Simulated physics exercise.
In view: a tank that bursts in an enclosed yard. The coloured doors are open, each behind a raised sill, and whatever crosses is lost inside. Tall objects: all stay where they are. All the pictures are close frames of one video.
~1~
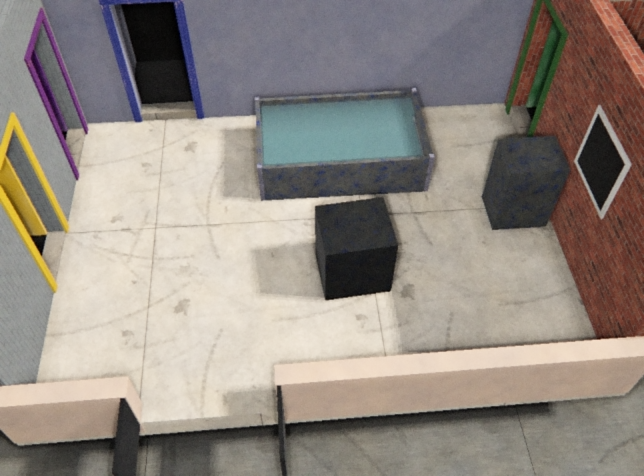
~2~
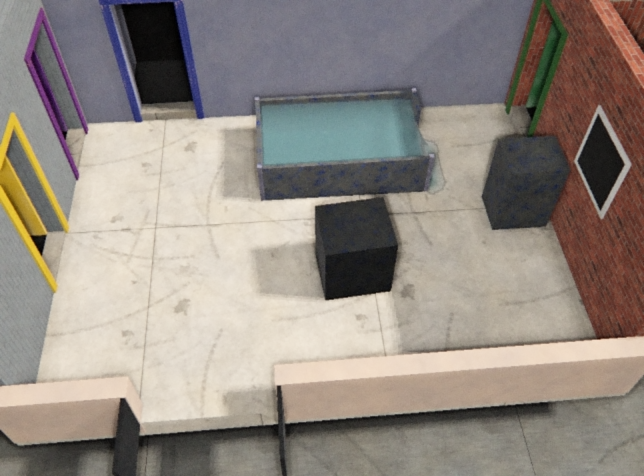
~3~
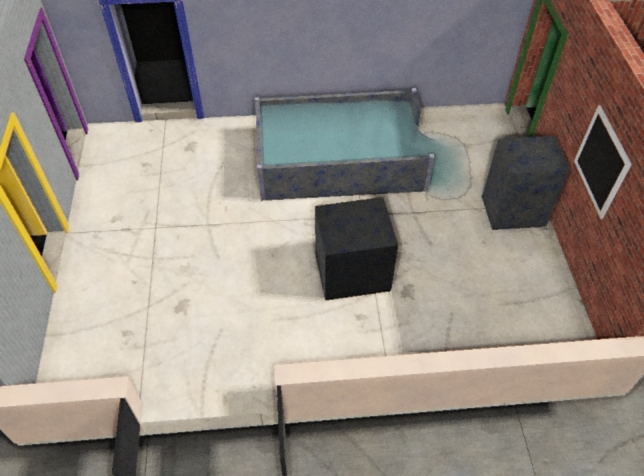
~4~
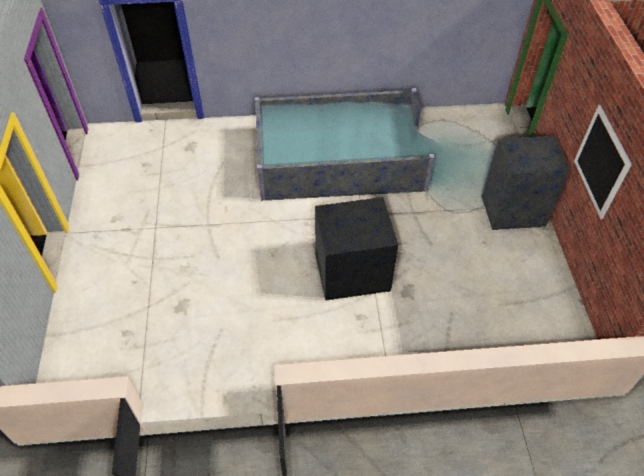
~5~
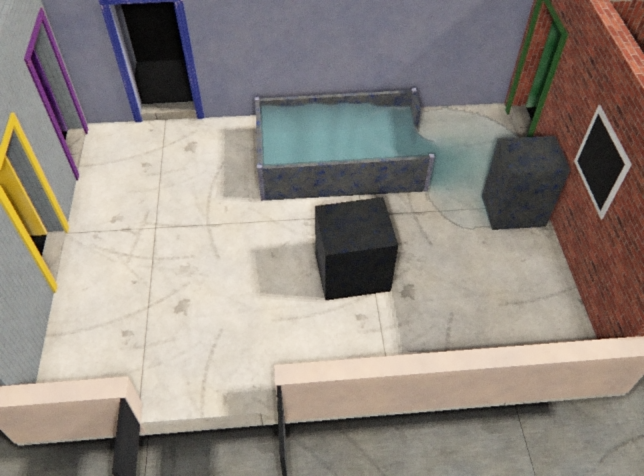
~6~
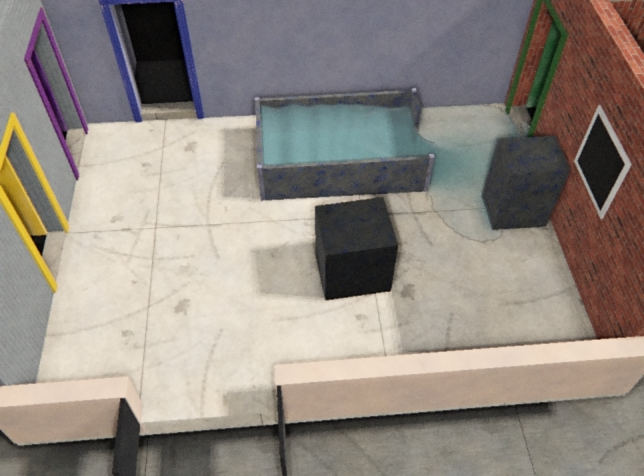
The clip shows a tank of still water in a walled yard with coloured doorways and two dark blocks; its right side opens, and water pours out, spreading rightward across the floor and around the block near the brick wall.
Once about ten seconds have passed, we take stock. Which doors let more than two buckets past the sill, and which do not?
Outcome: The purple door stays at or under the cap there, the green door tips over the cap there, the yellow door stays at or under the cap there, the blue door stays at or under the cap there.
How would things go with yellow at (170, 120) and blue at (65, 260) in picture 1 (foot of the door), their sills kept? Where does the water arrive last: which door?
Last: The blue-painted one.
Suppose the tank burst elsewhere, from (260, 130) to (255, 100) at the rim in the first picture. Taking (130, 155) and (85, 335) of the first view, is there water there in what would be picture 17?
Going through them in order, the first ends up waterlogged and the second left dry.
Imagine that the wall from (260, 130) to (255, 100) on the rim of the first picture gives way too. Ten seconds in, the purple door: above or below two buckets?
Result for purple: It tops the limit.
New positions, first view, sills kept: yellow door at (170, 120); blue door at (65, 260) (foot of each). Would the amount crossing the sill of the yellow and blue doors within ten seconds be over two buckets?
My reading: The yellow door is under, the blue door stays under.
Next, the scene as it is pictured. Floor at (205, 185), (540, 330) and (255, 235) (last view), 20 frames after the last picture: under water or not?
The three points read clear, soaked through and clear.
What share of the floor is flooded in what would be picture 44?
Estimated share: Around 60 %.
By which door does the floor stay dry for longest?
The yellow one.
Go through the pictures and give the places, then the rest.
In the first picture, still water in the tank at (341, 131).
In the second picture, water pours out at (419, 154) and has run to a hidden place.
In the third picture, water pours out at (419, 156) and has run to (456, 143).
In the fourth picture, water pours out at (419, 157) and has run to a hidden place.
In the fifth picture, the front is at a hidden place, out from the gap at (419, 157).
In the sixth picture, water pours out at (419, 157) and has run to (509, 117).
A moment on, water covers 15 % of the floor; the purple door not reached, the green door under two buckets in, the yellow door not reached, the blue door not reached.
Next, water covers 25 % of the floor; the purple door not reached, the green door over two buckets in, the yellow door not reached, the blue door not reached.
Then, water covers 35 % of the floor; the purple door not reached, the green door far over two buckets in, the yellow door not reached, the blue door not reached.
Later, water covers 60 % of the floor; the purple door wet at the sill, nothing in, the green door far over two buckets in, the yellow door wet at the sill, nothing in, the blue door wet at the sill, nothing in.
In the end, water covers 90 % of the floor; the purple door wet at the sill, nothing in, the green door far over two buckets in, the yellow door wet at the sill, nothing in, the blue door wet at the sill, nothing in.
